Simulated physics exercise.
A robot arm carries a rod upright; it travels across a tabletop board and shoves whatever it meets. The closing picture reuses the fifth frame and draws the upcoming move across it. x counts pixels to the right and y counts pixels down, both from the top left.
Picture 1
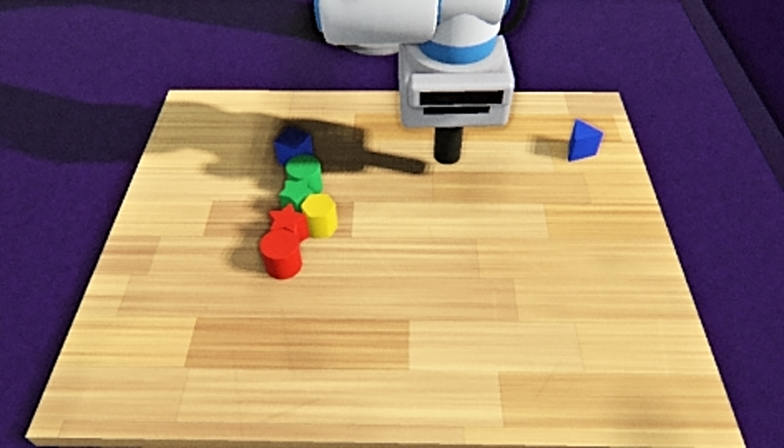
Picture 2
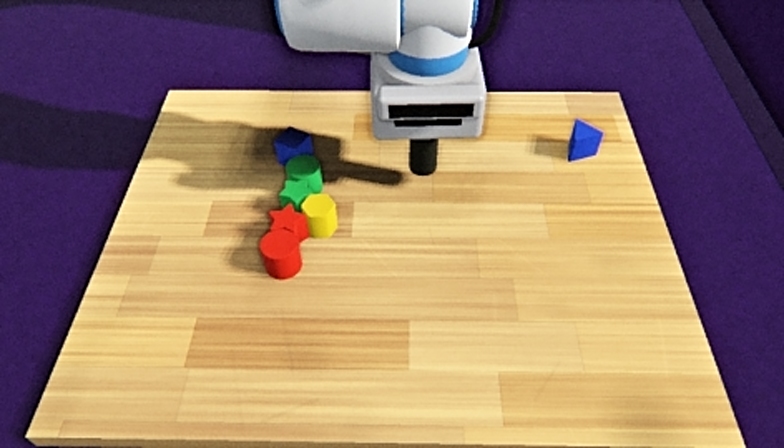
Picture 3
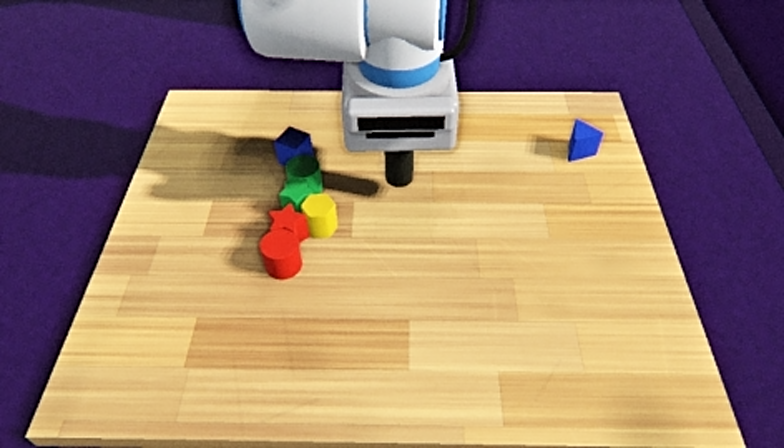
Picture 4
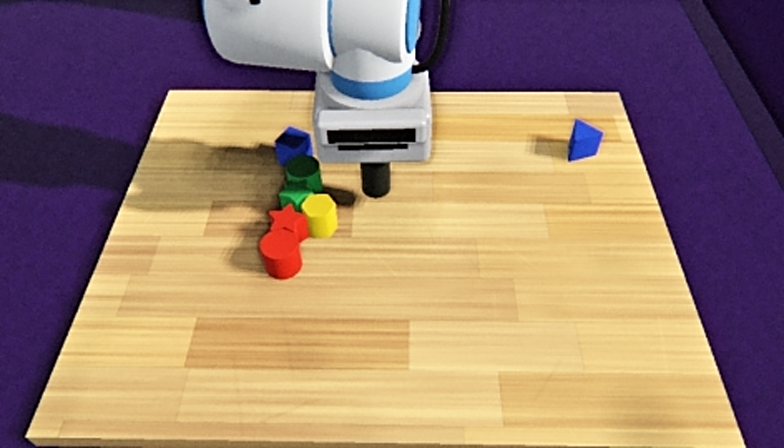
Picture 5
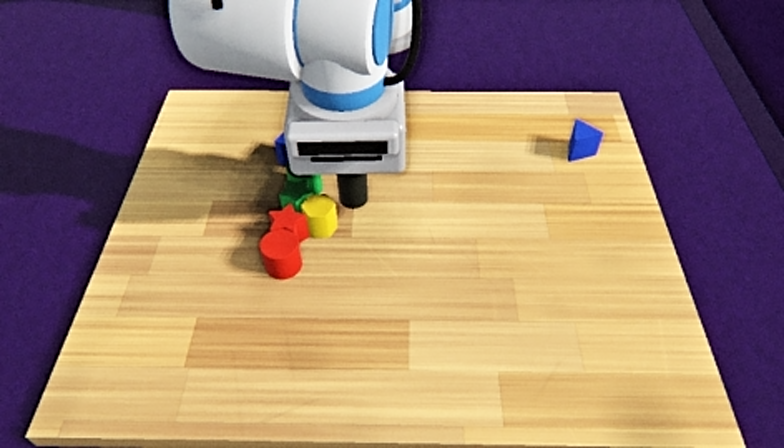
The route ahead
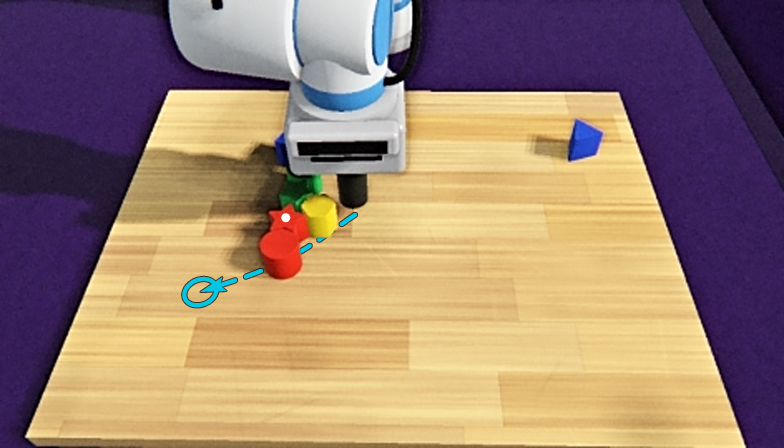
A white and blue robot arm with a black rod slid left and a little toward the viewer, nearing a cluster of red, green, yellow and blue blocks on a wooden board, while the blocks stayed still.
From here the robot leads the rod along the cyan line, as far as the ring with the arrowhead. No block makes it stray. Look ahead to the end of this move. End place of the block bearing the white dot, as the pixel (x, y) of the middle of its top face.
Answer: (233, 221).
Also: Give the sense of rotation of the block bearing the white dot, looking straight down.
Verdict: Counterclockwise.
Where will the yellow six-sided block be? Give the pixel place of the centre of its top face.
Its top middle: (264, 219).
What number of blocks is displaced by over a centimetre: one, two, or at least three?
I foresee three or more blocks being moved.
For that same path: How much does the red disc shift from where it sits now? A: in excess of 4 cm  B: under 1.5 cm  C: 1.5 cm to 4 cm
Letter A.
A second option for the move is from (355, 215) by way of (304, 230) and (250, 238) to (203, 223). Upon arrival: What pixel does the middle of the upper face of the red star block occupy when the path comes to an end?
The top centre is at (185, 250).
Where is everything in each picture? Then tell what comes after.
In the first frame, rod's lower end at (447, 156); red disc at (279, 243); red star block at (286, 218); green star block at (296, 189); yellow six-sided block at (318, 205).
In the second frame, rod at (423, 167); blocks still.
In the third frame, rod at (399, 178); blocks still.
In the fourth frame, rod at (376, 188); blocks still.
In the fifth frame, rod at (354, 199); red disc at (279, 243); red star block at (286, 218); green star block at (296, 189); yellow six-sided block at (318, 205).
Drawn move, from (355, 215) via (287, 259), ending at (200, 292); the dot is on the red star block.
The first path, step by step. One third of the way, rod at (308, 229); red star block at (249, 221), turned 40° anticlockwise; green star block at (293, 190), turned 20° clockwise; yellow six-sided block at (278, 217), turned 55° clockwise.
Two thirds of the way, rod at (255, 256); red disc at (231, 276); red star block at (233, 221), turned 30° anticlockwise; green star block at (293, 190), turned 20° clockwise; yellow six-sided block at (264, 219), turned 90° clockwise.
At the end, rod at (194, 277); red disc at (200, 299); red star block at (233, 221), turned 30° anticlockwise; green star block at (293, 190), turned 20° clockwise; yellow six-sided block at (264, 219), turned 90° clockwise.
